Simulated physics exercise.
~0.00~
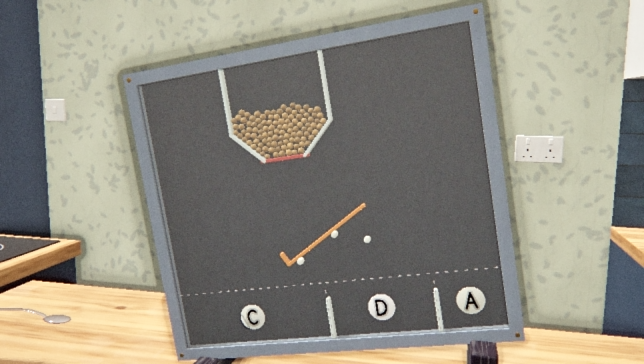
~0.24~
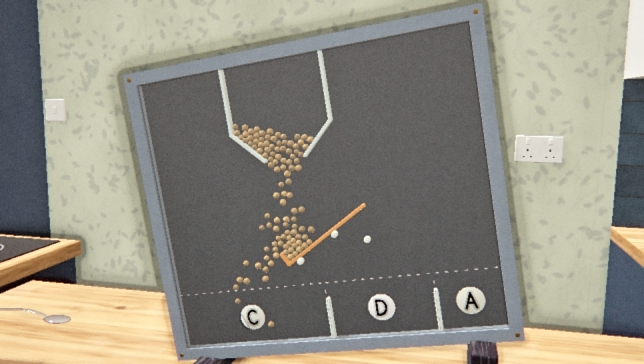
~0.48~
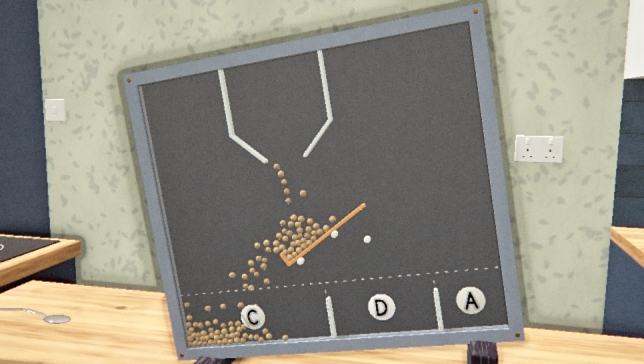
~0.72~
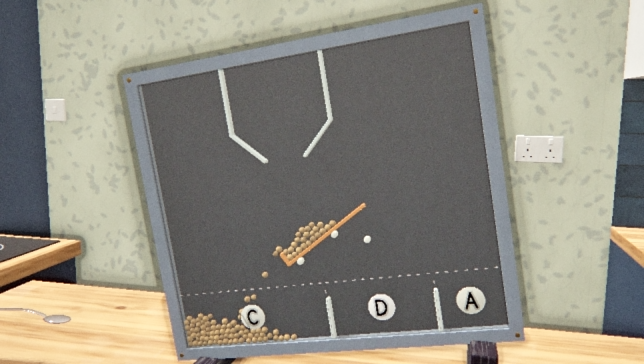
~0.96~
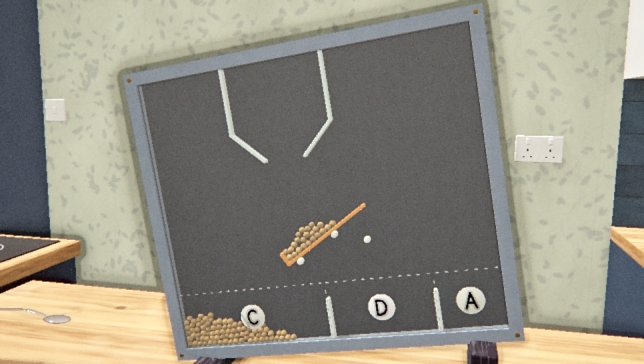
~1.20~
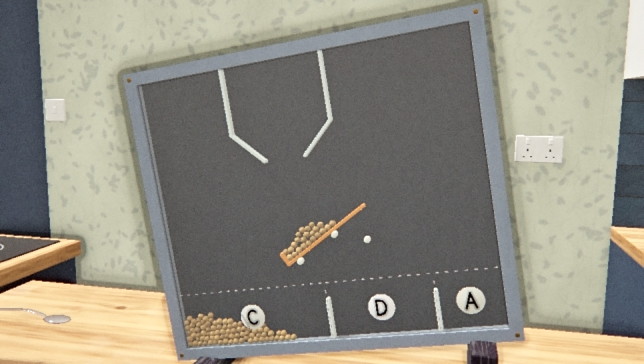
At the start, a pile of small wooden beads rests in a hopper closed by a red slide, inside a tilted, clear-faced case on a counter. The slide is gone and the beads pour down through the gap onto an orange rocker whose left end is low. They heap up there and spill off its left end, dropping into bin C. The hopper empties and the spill thins to a few last beads. Finally everything lies still, with most beads piled in bin C, a smaller heap left on the rocker, and bins D and A empty.
